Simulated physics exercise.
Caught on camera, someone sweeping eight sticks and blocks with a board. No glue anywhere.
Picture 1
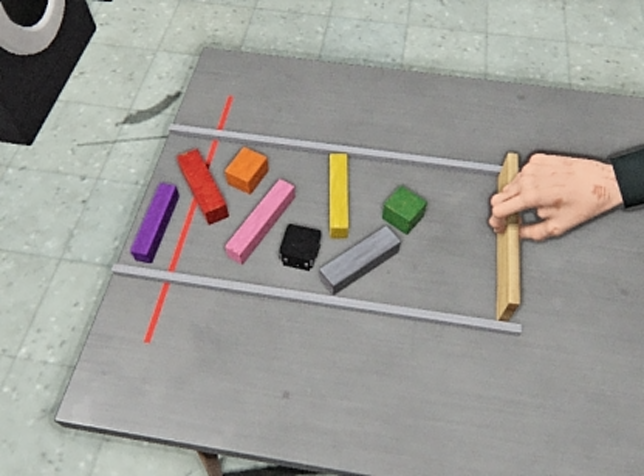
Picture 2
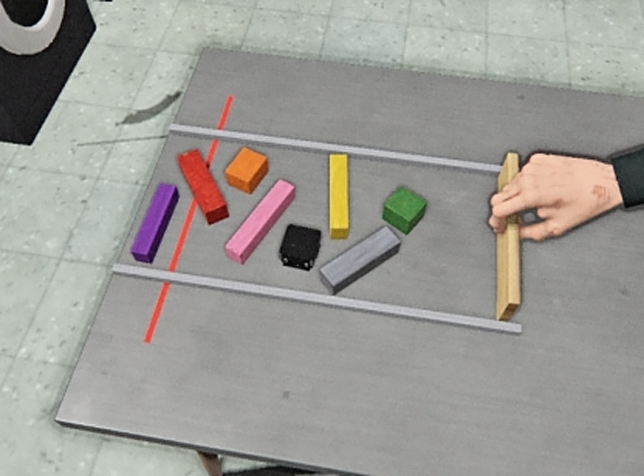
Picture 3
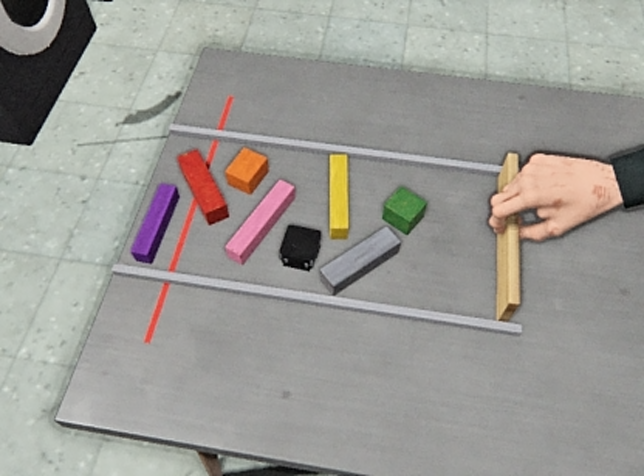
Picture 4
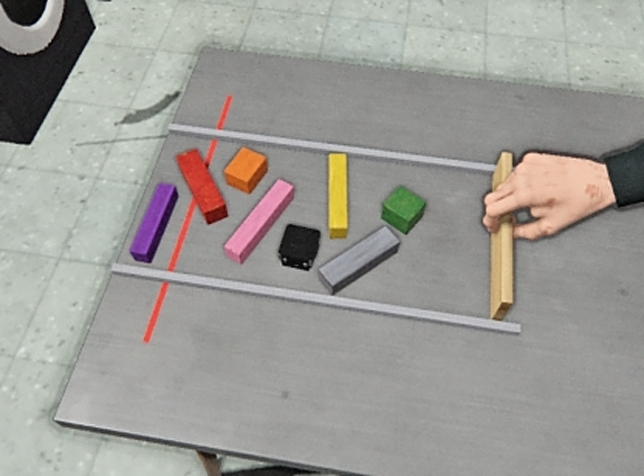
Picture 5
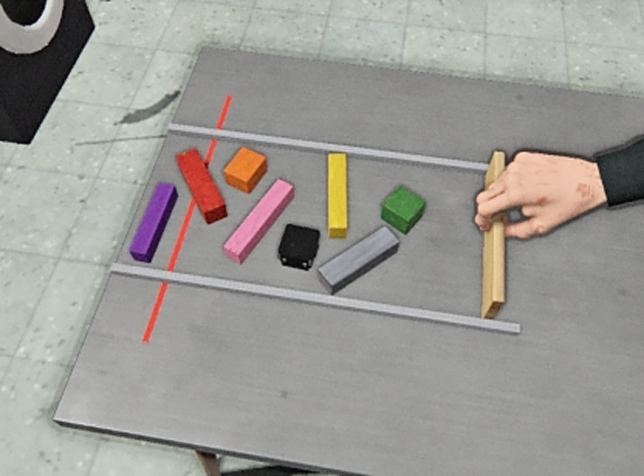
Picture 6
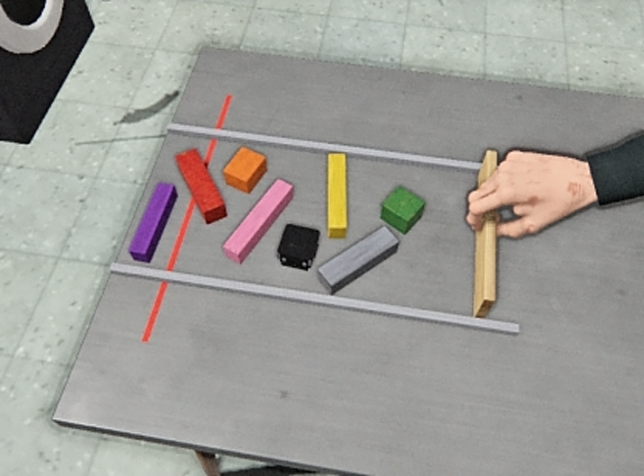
On a grey tabletop, a hand held a wooden board upright between two thin rails, then slid it slightly left, while the eight colourful sticks and blocks near the red line stayed still.
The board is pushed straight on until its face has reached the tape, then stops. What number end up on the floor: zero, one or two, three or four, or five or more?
The number that fall off is three or four.
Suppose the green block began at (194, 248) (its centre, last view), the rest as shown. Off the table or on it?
The green block goes over.
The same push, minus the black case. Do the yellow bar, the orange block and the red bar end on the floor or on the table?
The yellow bar stays on, the orange block goes over, the red bar drops off.
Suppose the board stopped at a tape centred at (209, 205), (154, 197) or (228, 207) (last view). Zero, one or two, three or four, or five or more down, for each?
Taking them in turn, either one or two; five or over; 1 or 2.
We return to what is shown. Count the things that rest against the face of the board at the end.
2 of them.
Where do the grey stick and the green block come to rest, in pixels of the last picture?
About (168, 232), and the other about (180, 184).
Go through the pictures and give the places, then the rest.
The first picture shows purple stick (156, 223); red bar (203, 186); orange block (247, 171); board (508, 234); tape (195, 203).
The second picture shows red bar (203, 186); black case (301, 248).
The third picture shows orange block (248, 171); board (508, 234).
The fourth picture shows purple stick (155, 222); green block (403, 210).
The fifth picture shows red bar (202, 186); grey stick (359, 260).
The sixth picture shows purple stick (154, 222); red bar (201, 186); orange block (246, 171); board (486, 231); tape (193, 202).
Soon after, none off yet; purple stick at rest near (154, 222); red bar at rest near (201, 186); orange block at rest near (246, 171).
Then, none off yet; purple stick at rest near (154, 222); red bar moved a little near (188, 182); orange block moved about its own width near (223, 161).
At rest, the number that fall off is three or four; fallen, pink bar, orange block, red bar and purple stick.
